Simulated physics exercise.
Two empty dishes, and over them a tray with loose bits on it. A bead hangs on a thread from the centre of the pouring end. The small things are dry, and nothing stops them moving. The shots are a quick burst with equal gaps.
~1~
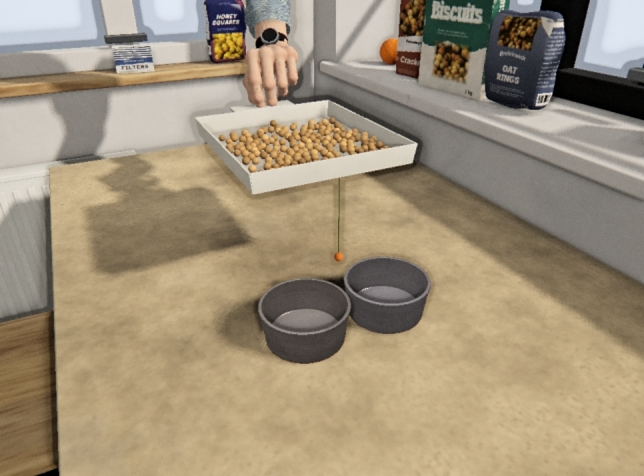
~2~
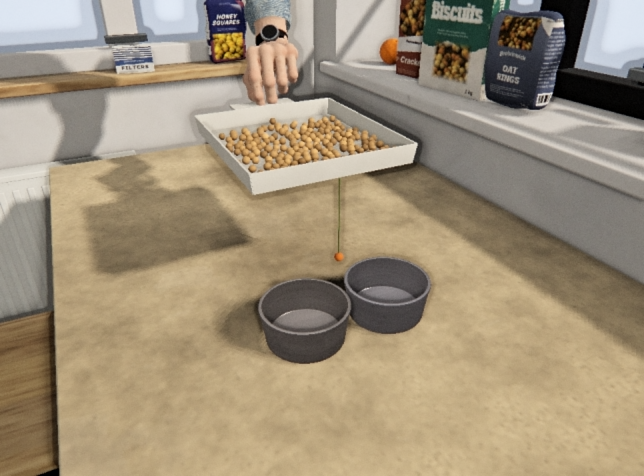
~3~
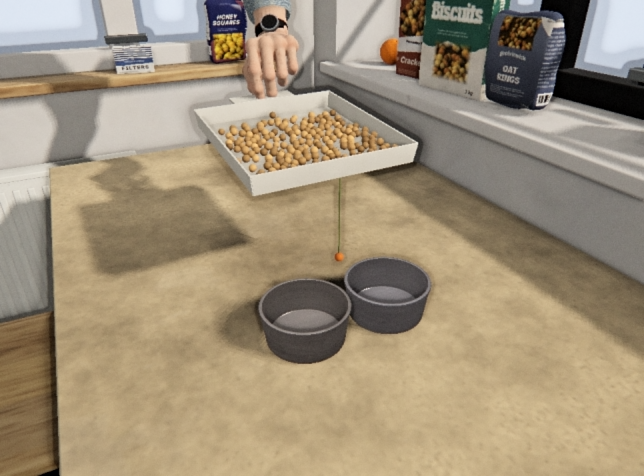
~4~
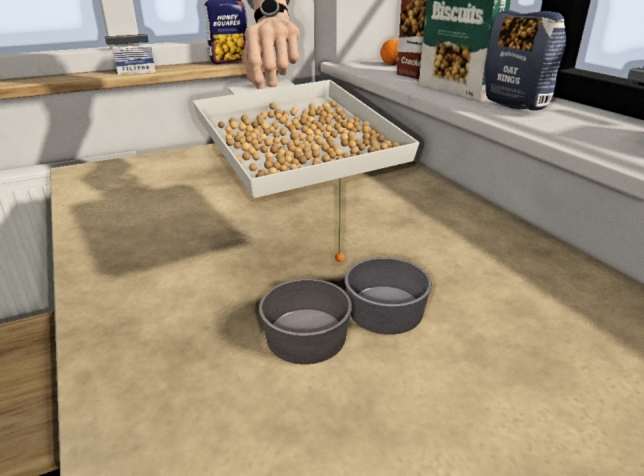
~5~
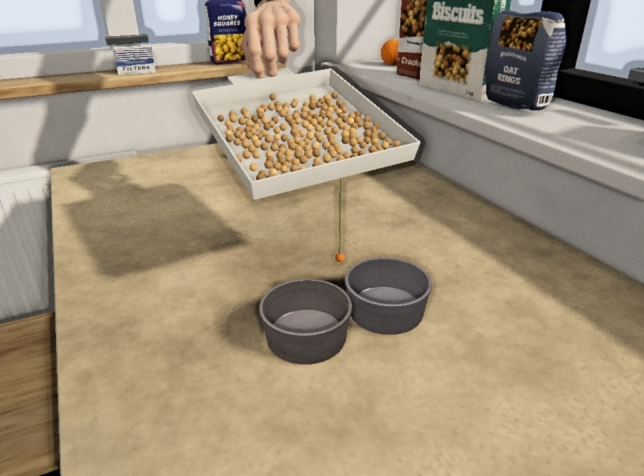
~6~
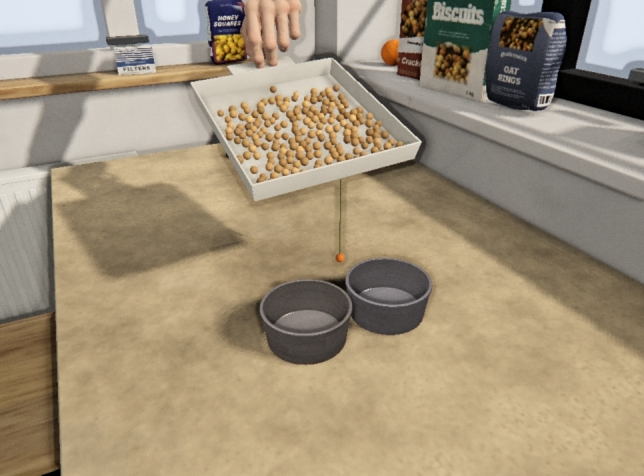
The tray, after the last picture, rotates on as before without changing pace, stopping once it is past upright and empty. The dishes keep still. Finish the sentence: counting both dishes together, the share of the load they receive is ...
The share is greater than half.
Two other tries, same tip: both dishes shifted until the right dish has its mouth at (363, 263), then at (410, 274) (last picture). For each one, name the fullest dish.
First try, the one on the left; second try, the one on the left.
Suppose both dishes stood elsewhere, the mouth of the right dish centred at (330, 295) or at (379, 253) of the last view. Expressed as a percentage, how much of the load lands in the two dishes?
First try: Roughly 70 per cent; second try: Roughly 0 per cent.
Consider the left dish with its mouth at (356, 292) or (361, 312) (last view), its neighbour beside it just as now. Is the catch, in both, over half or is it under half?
First try: A minority; second try: A minority.
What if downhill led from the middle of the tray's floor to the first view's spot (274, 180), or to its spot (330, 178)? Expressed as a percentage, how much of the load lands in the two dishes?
About 30 and 80 per cent.
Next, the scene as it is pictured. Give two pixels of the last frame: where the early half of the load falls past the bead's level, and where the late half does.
The opening half passes (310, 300), the closing half (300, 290).
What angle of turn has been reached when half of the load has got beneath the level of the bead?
That happens at close to 105 degrees.
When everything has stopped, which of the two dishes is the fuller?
The fuller one is the left side.
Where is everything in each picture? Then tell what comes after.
Corners of the pouring end near (252, 172) and (413, 143), level; middle of the load near (309, 147), round wooden beads; left dish near (324, 344); right dish near (410, 315); bead on its thread near (338, 257), in the first picture.
Corners of the pouring end near (252, 173) and (414, 143), level; middle of the load near (309, 146), in the second picture.
Corners of the pouring end near (252, 175) and (414, 143), tipped barely, lowest at the left corner; middle of the load near (309, 143), in the third picture.
Corners of the pouring end near (253, 178) and (415, 142), tipped a little, lowest at the left corner; middle of the load near (309, 139), in the fourth picture.
Corners of the pouring end near (253, 180) and (416, 141), tipped a little, lowest at the left corner; middle of the load near (310, 136), in the fifth picture.
Corners of the pouring end near (254, 183) and (418, 141), tipped clearly, lowest at the left corner; middle of the load near (311, 135), all but a few on the move; left dish near (326, 345); right dish near (411, 316), in the sixth picture.
Shortly afterwards, tray tipped steeply; the whole lot on the tray.
Next, tray tipped past a quarter turn; near a quarter on the tray; near a third in the left dish; a little in the right dish; a little outside both; near a quarter in the air.
Some moments later, tray tipped past a quarter turn; near two thirds in the left dish; a little in the right dish; near a third outside both.
In the end, tray tipped past a quarter turn; near two thirds in the left dish; a little in the right dish; near a third outside both.
